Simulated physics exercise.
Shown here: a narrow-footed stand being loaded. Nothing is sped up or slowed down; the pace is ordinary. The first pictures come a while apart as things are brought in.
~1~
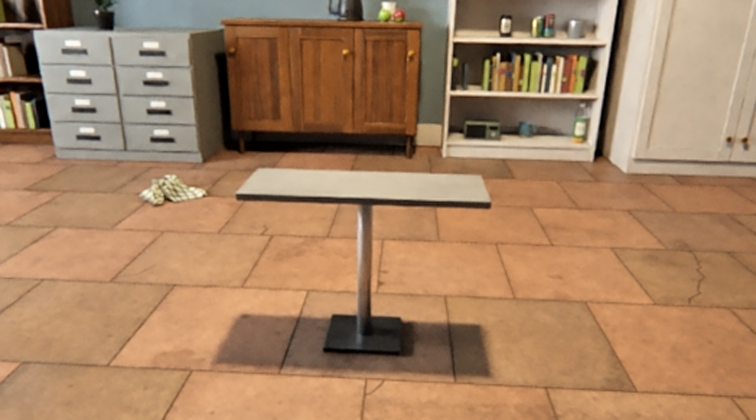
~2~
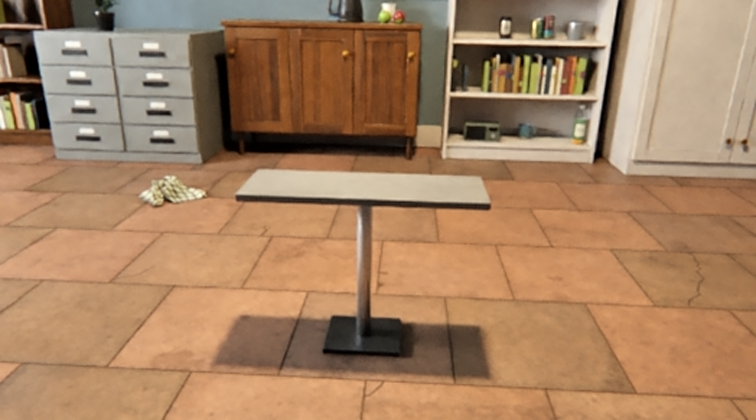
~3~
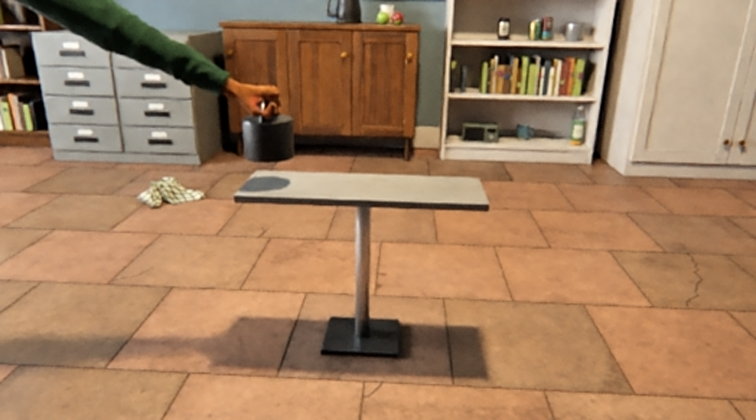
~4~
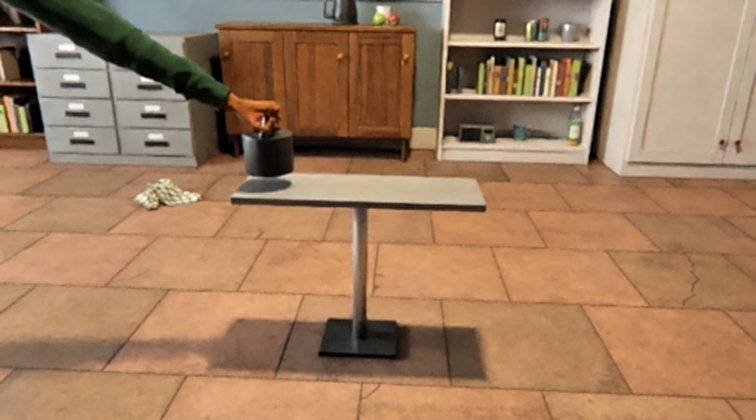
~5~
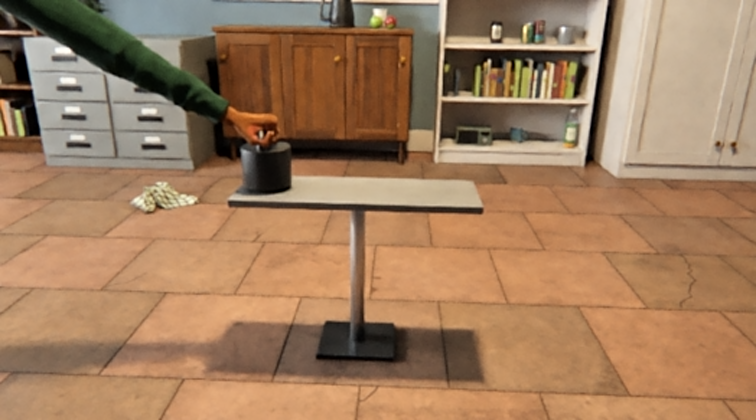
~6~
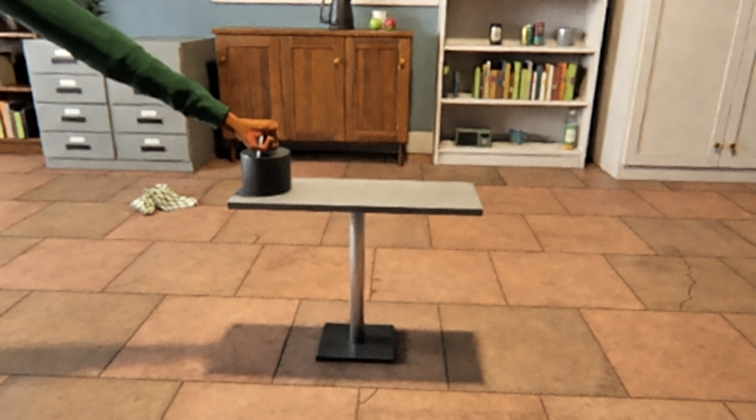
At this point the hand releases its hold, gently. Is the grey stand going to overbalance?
Outcome: The grey stand overbalances.
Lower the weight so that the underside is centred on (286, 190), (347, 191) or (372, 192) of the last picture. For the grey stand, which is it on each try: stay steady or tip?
So the grey stand goes down first, stays planted next, and stays planted last.
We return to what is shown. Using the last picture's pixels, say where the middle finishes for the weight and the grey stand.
Final centres, approx.: First (13, 318), second (186, 248).
Then, 0.62 s past the last view, grey stand leaning 29° off how it started near (269, 195).
Then, 0.82 s past the last view, grey stand leaning 66° off how it started near (183, 246).
Finally, the grey stand tips up, near (186, 248).
